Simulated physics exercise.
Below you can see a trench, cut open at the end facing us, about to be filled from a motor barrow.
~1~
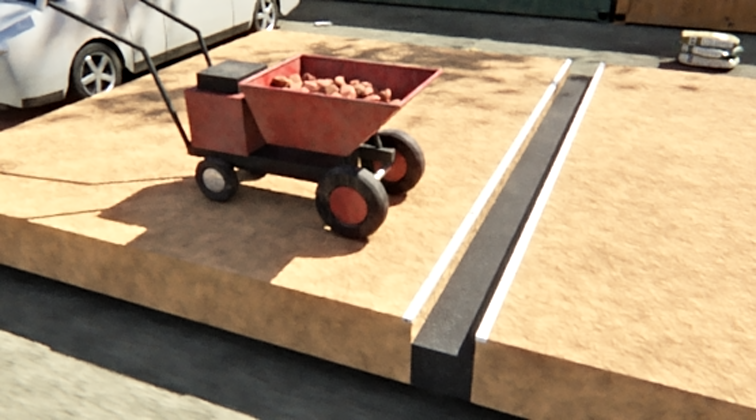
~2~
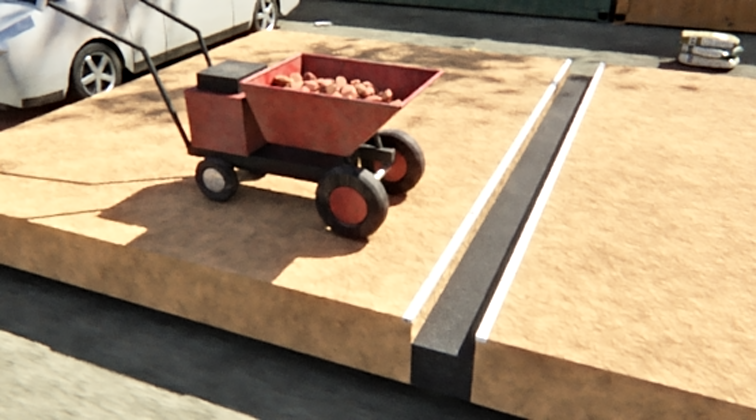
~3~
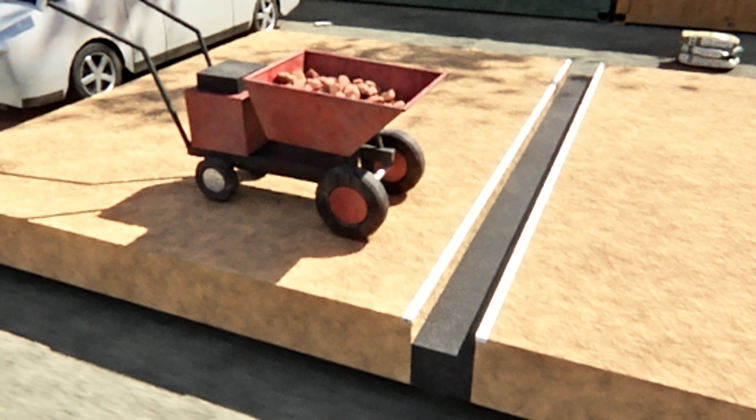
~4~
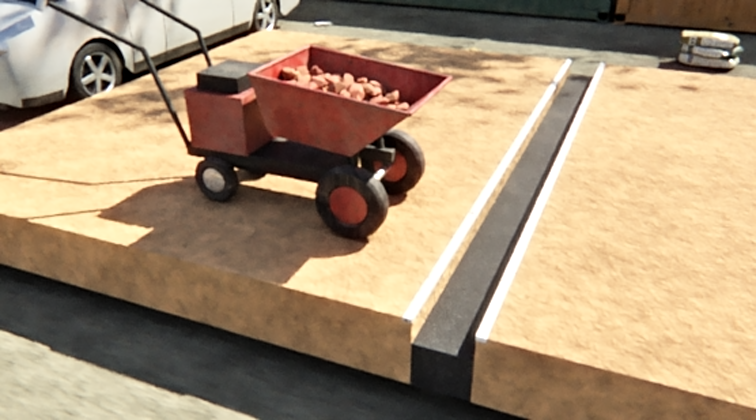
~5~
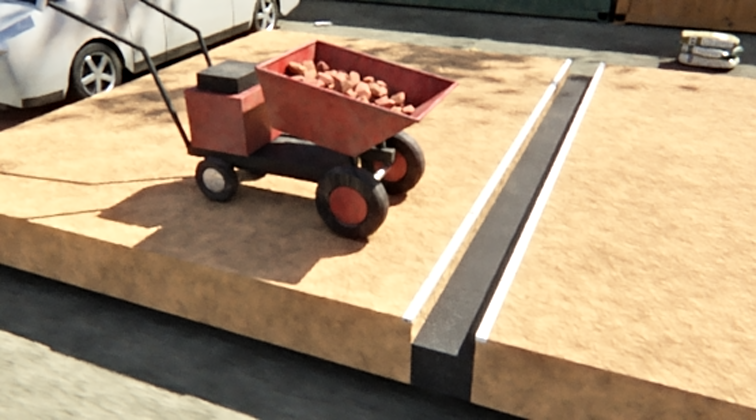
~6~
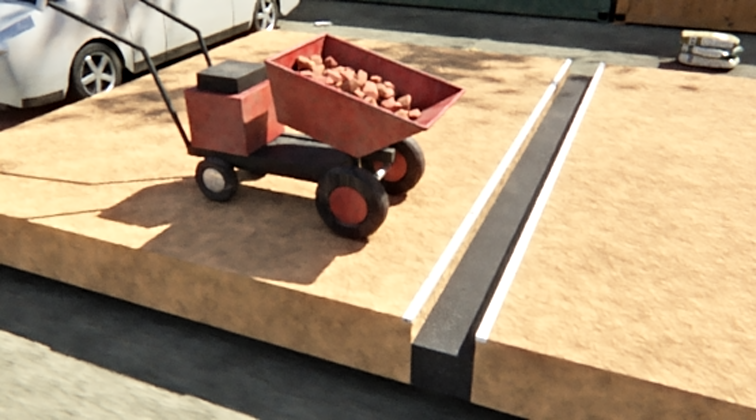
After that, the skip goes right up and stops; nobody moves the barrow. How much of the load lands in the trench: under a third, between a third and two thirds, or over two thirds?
No less than a third, no more than two thirds.
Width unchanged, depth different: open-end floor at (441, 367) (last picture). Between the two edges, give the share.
About 80 percent.
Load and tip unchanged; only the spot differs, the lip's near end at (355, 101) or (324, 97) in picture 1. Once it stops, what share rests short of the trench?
First spot 10 per cent, second spot 30 per cent.
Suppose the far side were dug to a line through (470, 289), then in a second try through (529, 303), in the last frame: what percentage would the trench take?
20 %, then 80 %.
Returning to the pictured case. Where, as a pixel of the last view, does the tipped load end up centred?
Close to (501, 250) in the last view.
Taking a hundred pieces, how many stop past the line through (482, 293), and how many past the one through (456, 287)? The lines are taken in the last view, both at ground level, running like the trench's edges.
First some 30, then 60 per cent.
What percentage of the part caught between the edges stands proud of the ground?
15 per cent or so.
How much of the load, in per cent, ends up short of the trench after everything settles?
It comes to close to 0 %.
Shortly afterwards, skip tipped steeply; the whole lot in the skip.
Next, skip tipped right over; near half in the skip; near a third in or heaped over the trench; a little beyond it.
Some moments later, skip tipped right over; near a quarter in the skip; near half in or heaped over the trench; a little beyond it.
In the end, skip tipped right over; near a quarter in the skip; near half in or heaped over the trench; a little beyond it.
